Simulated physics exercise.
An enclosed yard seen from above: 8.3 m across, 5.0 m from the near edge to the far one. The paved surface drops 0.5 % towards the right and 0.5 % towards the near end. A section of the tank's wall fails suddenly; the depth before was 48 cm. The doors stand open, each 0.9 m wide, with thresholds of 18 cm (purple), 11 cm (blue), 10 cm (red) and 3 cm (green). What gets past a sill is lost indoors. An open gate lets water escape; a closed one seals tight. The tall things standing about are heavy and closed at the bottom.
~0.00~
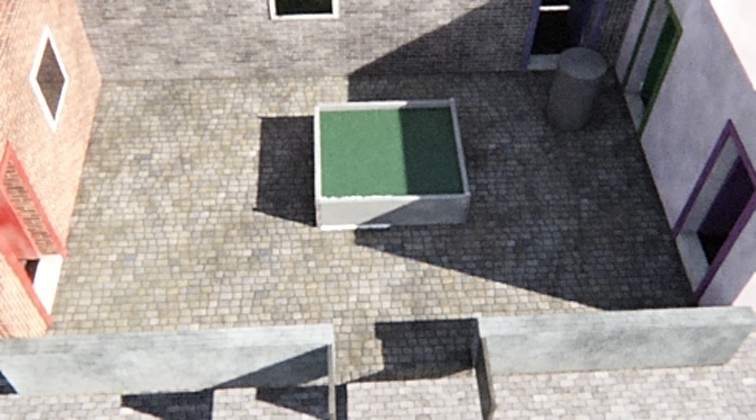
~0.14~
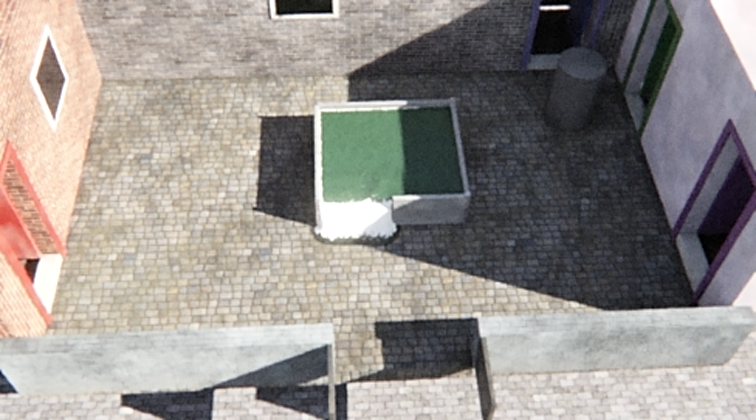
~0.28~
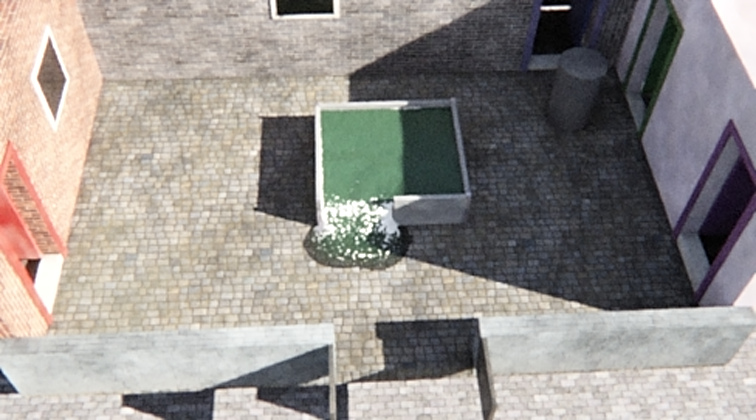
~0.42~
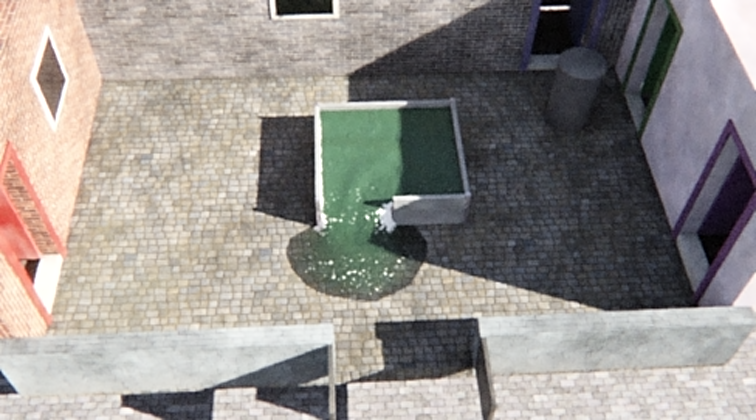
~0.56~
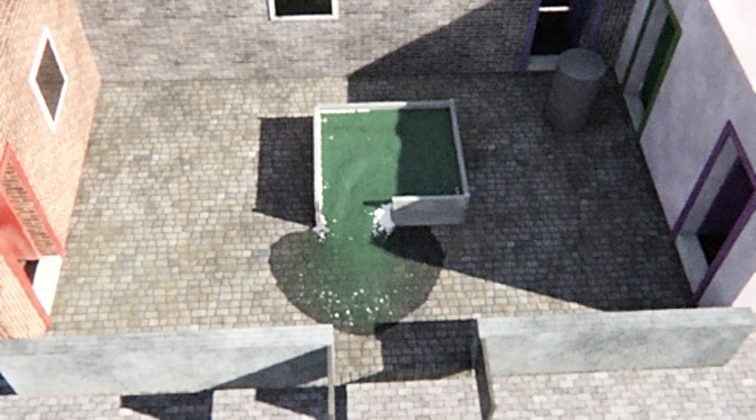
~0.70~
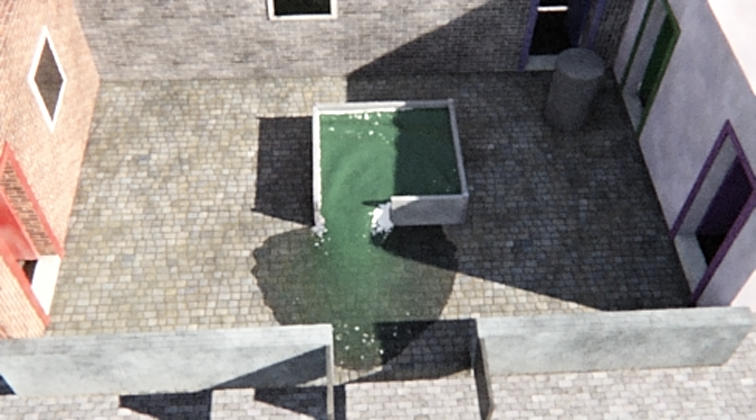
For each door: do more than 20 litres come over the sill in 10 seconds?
Door by door: At the purple door it keeps below the limit; at the blue door it does not reach the limit; at the red door it stays under the limit; at the green door it does not reach the limit.
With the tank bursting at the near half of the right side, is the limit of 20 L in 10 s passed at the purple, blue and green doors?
Against that limit: Purple below, blue below, green past it.
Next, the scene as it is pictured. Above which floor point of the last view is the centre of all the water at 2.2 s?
At about (361, 219).
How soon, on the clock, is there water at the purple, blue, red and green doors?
Arrival: Purple 5.5 s, blue not within the 10 s, red 2.8 s, green not in the 10 s.
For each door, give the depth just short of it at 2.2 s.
In cm: Purple 0, blue 0, red 0, green 0.
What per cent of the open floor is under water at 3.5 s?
Near 25 per cent is wet.
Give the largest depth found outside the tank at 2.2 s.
Up to some 22 cm.
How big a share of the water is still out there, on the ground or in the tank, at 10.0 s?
Roughly 56 in a hundred.
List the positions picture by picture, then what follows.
The first picture shows still water, 48 cm deep, in the tank at (389, 152).
In the second picture, the front is at (319, 236), 0.6 m from the gap at (357, 216); 0.2 m2 of floor is under water; 48 cm left at the back of the tank.
In the third picture, the front is at (321, 258), 0.8 m from the gap at (358, 217); 0.7 m2 of floor is under water; 48 cm left at the back of the tank.
In the fourth picture, water pours out at (357, 217) and has run 1.2 m, to (376, 294); typically 6 cm deep outside, 48 cm at the tank's back.
In the fifth picture, the front is at a hidden place, 1.7 m from the gap at (356, 218); 2.4 m2 of floor is under water; 47 cm left at the back of the tank.
In the sixth picture, the front is at a hidden place, 2.1 m from the gap at (355, 217); 3.3 m2 of floor is under water; 41 cm left at the back of the tank.
After 1.4 s water covers 15 % of the floor and is deepest (26 cm) near (344, 236); purple door not reached, blue door not reached, red door not reached, green door not reached.
After 2.2 s water covers 20 % of the floor and is deepest (22 cm) near (291, 356); purple door not reached, blue door not reached, red door not reached, green door not reached.
After 3.5 s water covers 25 % of the floor and is deepest (18 cm) near (53, 366); purple door not reached, blue door not reached, red door 12 cm at the sill, 0 L in, green door not reached.
After 6.0 s water covers 40 % of the floor and is deepest (10 cm) near (53, 366); purple door 2 cm at the sill, 0 L in, blue door not reached, red door 7 cm at the sill, 4 L in, green door not reached.
After 10.0 s water covers 60 % of the floor and is deepest (6 cm) near (173, 361); purple door 2 cm at the sill, 0 L in, blue door not reached, red door 4 cm at the sill, 4 L in, green door not reached.
